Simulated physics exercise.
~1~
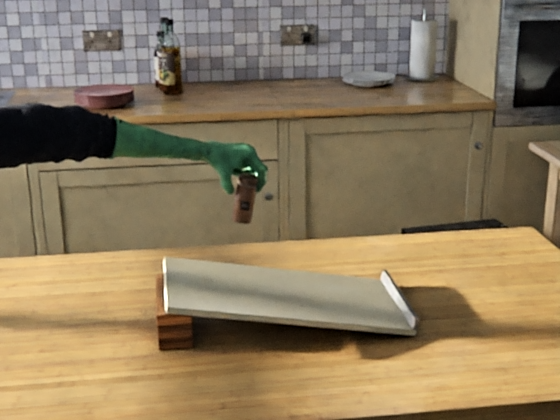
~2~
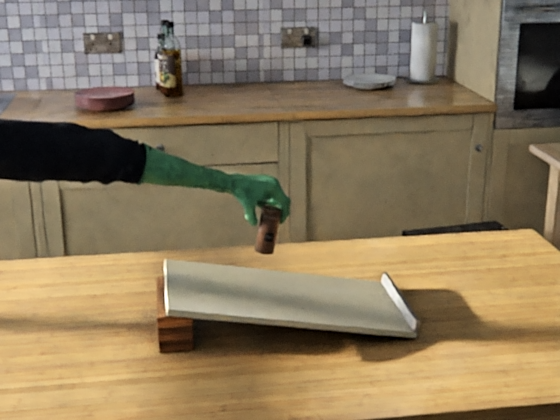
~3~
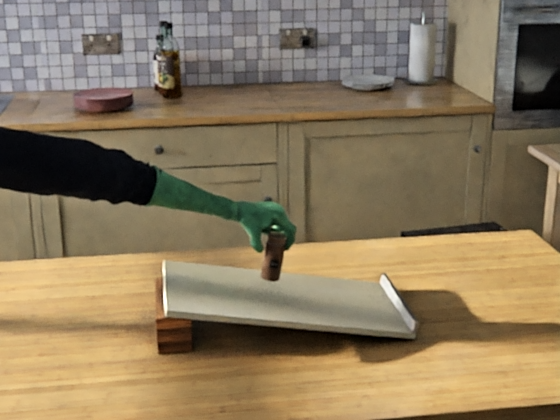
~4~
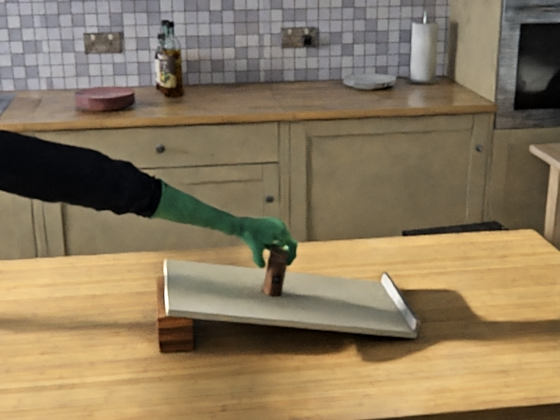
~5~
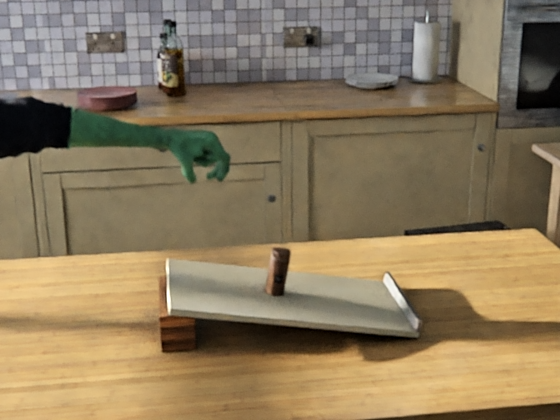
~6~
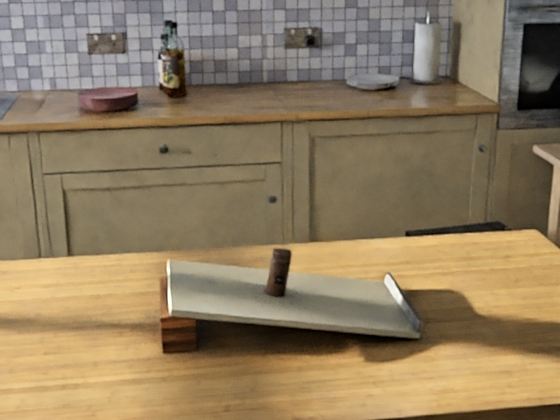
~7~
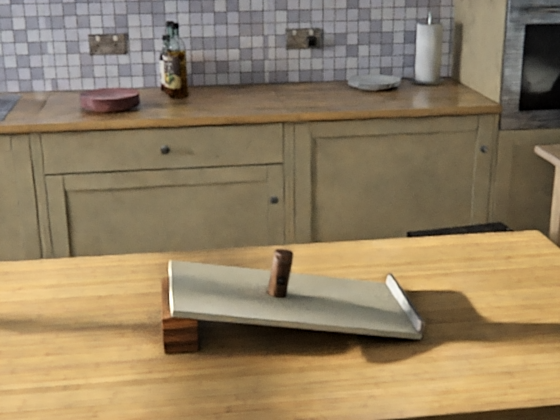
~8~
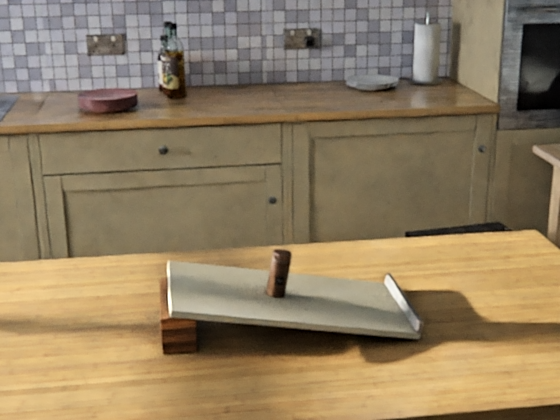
The footage shows a green-gloved hand lowering a brown shaker onto a board propped up at its left end on a wooden table in a kitchen. The hand lets go and withdraws to the left, and the shaker stays standing in place on the sloping board.
